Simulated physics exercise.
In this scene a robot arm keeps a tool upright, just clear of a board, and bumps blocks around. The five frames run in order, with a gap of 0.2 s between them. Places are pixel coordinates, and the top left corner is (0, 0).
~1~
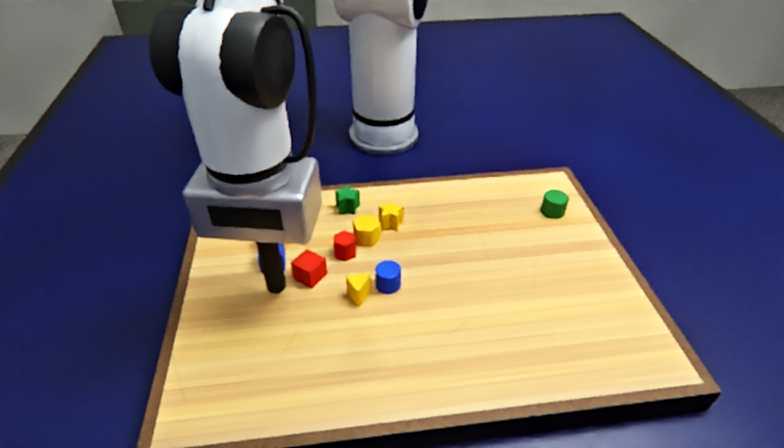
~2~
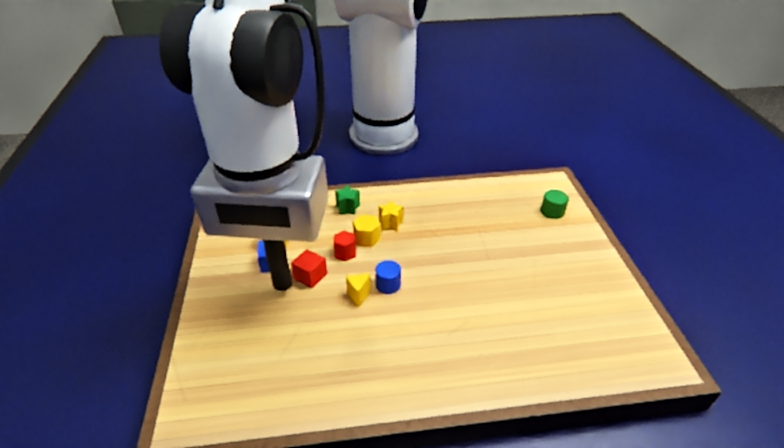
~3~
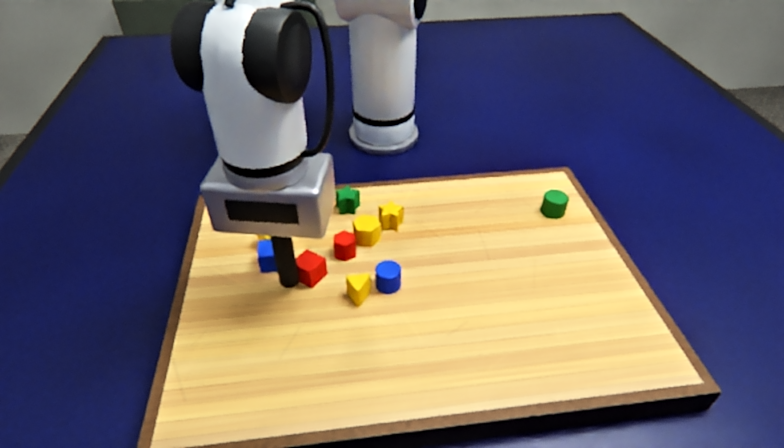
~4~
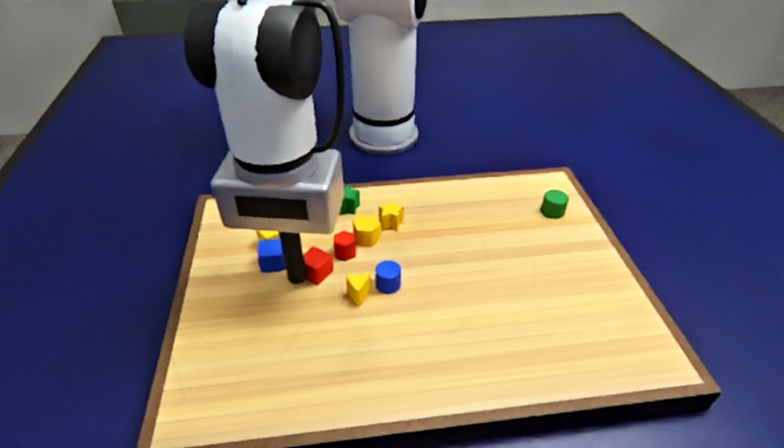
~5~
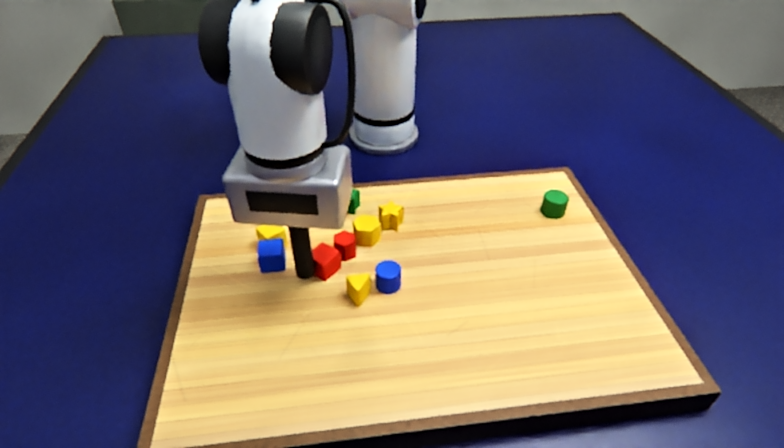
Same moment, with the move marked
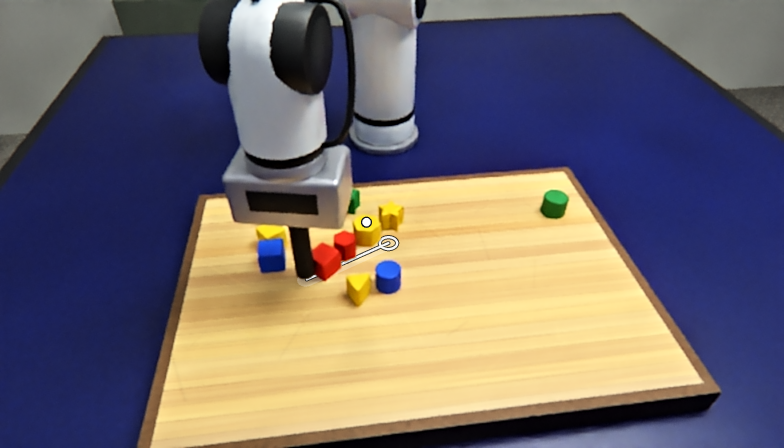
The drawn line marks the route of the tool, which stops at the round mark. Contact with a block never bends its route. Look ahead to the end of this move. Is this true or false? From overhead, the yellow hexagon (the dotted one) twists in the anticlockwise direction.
That claim is true.
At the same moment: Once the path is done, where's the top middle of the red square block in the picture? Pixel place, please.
At roughly (405, 219).
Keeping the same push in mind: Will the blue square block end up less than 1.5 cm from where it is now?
It seems so.
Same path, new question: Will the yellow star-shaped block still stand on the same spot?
Final answer: No.
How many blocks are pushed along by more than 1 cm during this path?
Three or more move.
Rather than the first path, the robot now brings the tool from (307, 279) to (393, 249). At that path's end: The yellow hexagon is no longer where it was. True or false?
True
Path on the board, straight from (307, 279) to (388, 243); the dot is on the yellow hexagon.
On the path given first. One third of the way, tool at (335, 260); red square block at (352, 240); red hexagon at (368, 228); yellow hexagon at (378, 215), turned 35° anticlockwise; yellow star-shaped block at (396, 203), turned 15° clockwise.
Two thirds of the way, tool at (363, 248); red square block at (380, 229); red hexagon at (397, 220), turned 15° clockwise; yellow hexagon at (388, 206), turned 85° anticlockwise; yellow star-shaped block at (403, 195), turned 40° clockwise.
At the end, tool at (388, 236); blue square block in place; red square block at (405, 219); red hexagon at (423, 211), turned 25° clockwise; yellow hexagon at (388, 206), turned 85° anticlockwise; yellow star-shaped block at (403, 195), turned 40° clockwise.
